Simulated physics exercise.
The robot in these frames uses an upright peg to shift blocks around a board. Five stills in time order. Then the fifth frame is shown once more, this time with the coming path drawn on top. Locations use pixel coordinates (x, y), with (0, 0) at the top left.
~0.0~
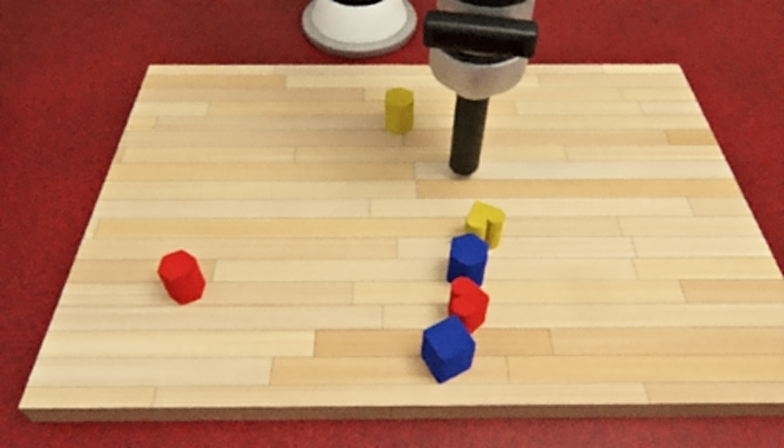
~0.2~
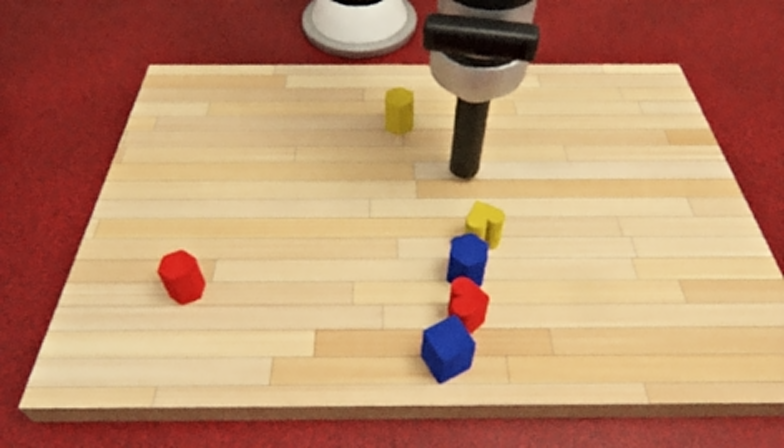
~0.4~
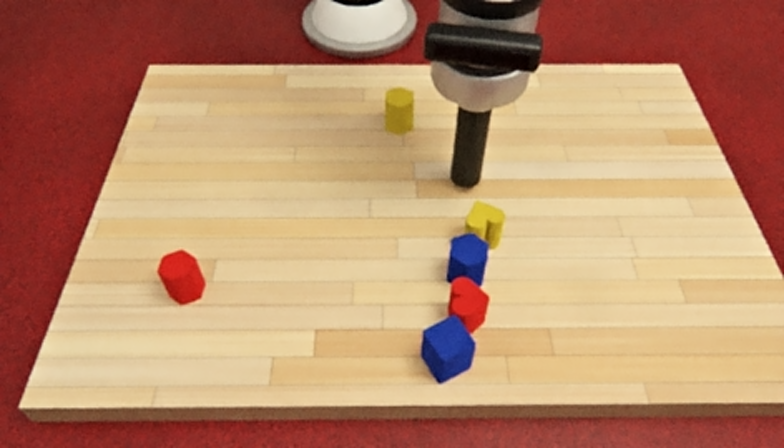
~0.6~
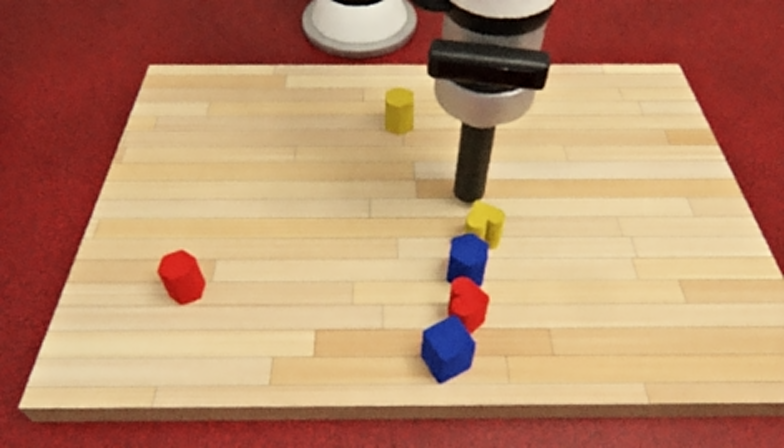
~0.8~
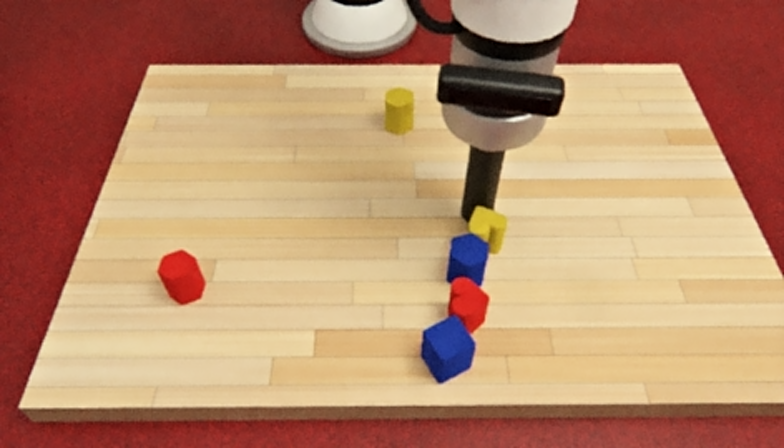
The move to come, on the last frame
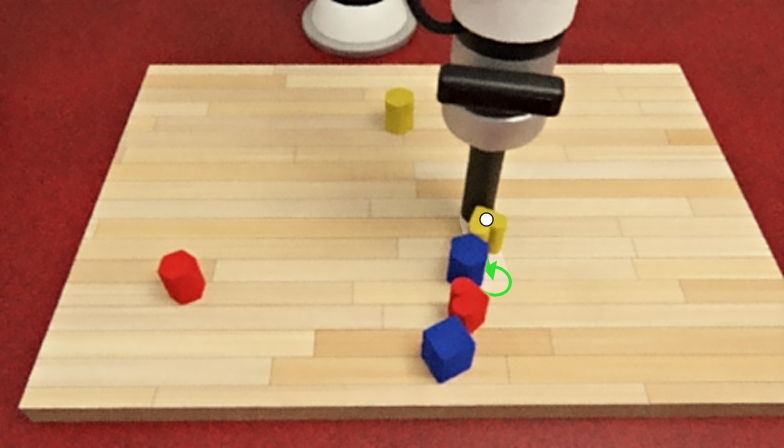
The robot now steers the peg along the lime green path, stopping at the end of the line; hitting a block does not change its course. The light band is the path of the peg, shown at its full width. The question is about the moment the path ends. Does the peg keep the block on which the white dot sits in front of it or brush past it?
The peg will still be pushing it.
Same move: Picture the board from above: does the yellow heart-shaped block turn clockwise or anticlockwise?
Twists anticlockwise.
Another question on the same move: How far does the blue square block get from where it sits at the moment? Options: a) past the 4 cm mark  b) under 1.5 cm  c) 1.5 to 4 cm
Letter b.
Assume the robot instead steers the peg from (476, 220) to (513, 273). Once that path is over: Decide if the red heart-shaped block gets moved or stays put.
The red heart-shaped block will stay where it is.
Drawn move, from (476, 220) directly to (493, 281); the dot is on the yellow heart-shaped block.
The first path, step by step. Halfway along, peg (485, 243); blue hexagon (468, 257), turned 15° clockwise; yellow heart-shaped block (502, 247), turned 40° anticlockwise.
At the end, peg (494, 274); blue square block still; red heart-shaped block still; blue hexagon (464, 262), turned 30° clockwise; yellow heart-shaped block (519, 279), turned 55° anticlockwise.
